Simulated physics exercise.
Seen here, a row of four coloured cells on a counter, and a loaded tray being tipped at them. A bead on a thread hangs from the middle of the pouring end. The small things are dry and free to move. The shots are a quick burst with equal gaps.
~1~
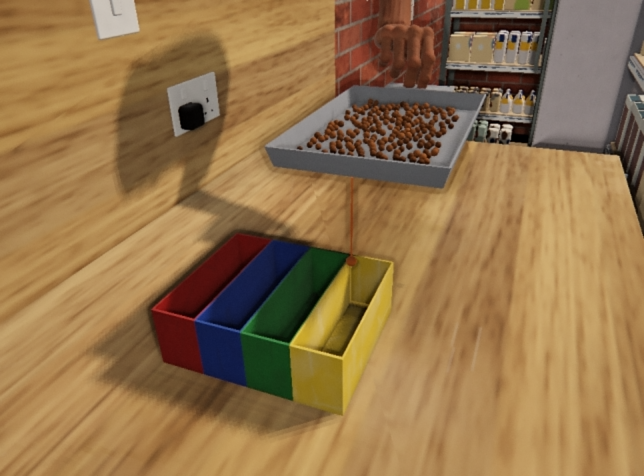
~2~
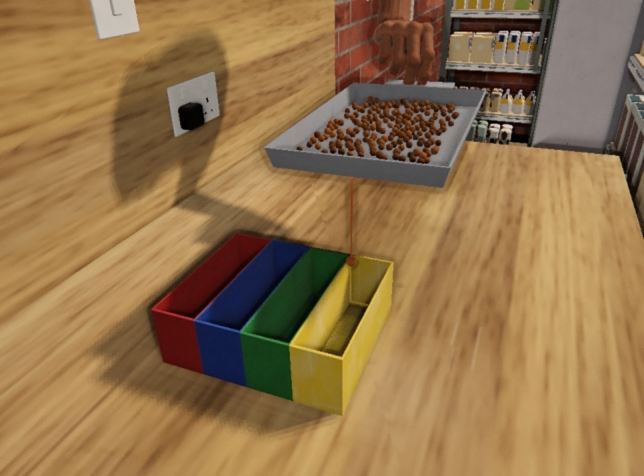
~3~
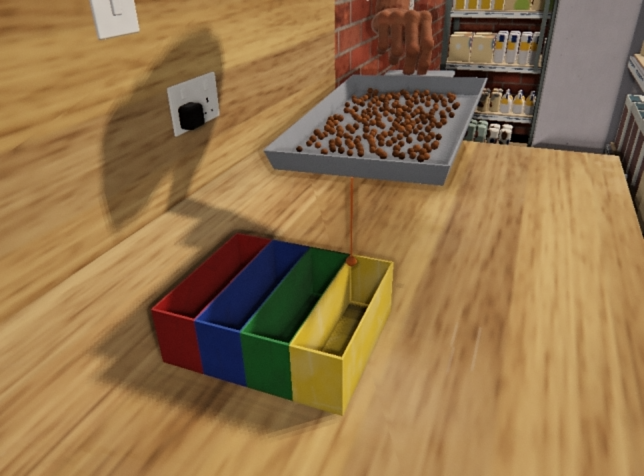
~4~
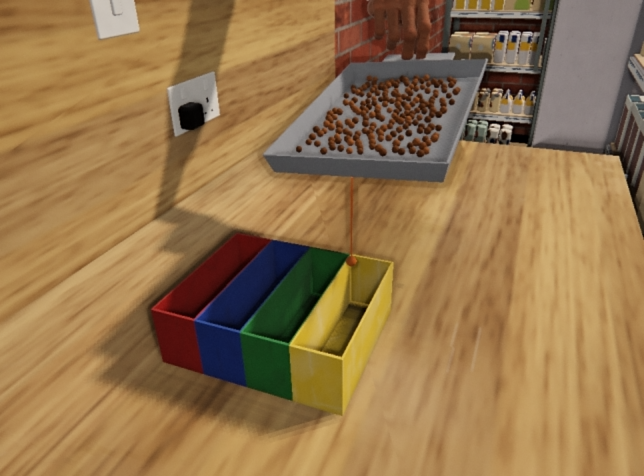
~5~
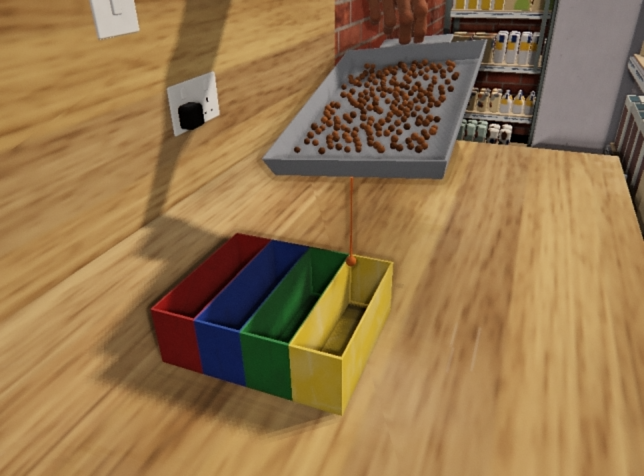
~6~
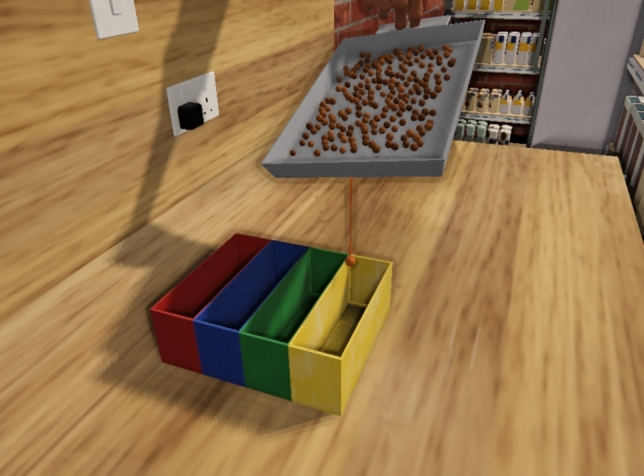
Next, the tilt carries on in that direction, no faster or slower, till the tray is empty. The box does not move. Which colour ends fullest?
It favours the blue compartment.
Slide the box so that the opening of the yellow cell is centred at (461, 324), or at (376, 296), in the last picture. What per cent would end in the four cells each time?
Near 0 % and 100 %.
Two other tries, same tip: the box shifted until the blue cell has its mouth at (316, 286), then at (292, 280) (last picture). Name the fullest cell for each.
The first try: The red one. The second: The cell in red.
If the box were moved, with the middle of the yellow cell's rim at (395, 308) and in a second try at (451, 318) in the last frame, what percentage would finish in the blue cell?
In turn 20 and 0 in a hundred.
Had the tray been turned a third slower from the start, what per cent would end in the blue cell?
Close to 80 per cent.
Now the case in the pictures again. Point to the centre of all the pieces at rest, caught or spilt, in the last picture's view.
Close to (268, 320).
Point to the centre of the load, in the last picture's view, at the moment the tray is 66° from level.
Close to (291, 173).
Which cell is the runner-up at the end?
The runner-up: The green one.
Shortly afterwards, tray tipped steeply; the bulk on the tray; a little in the blue cell; only a few in the red cell; near a quarter falling or outside the box.
Next, tray tipped past a quarter turn; a little on the tray; near two thirds in the blue cell; a little in the green cell; only a few in the red cell; near a quarter falling or outside the box.
Some moments later, tray tipped past a quarter turn; the bulk in the blue cell; a little in the green cell; only a few in the red cell.
In the end, tray tipped past a quarter turn; the bulk in the blue cell; a little in the green cell; only a few in the red cell; none at all in the yellow cell.
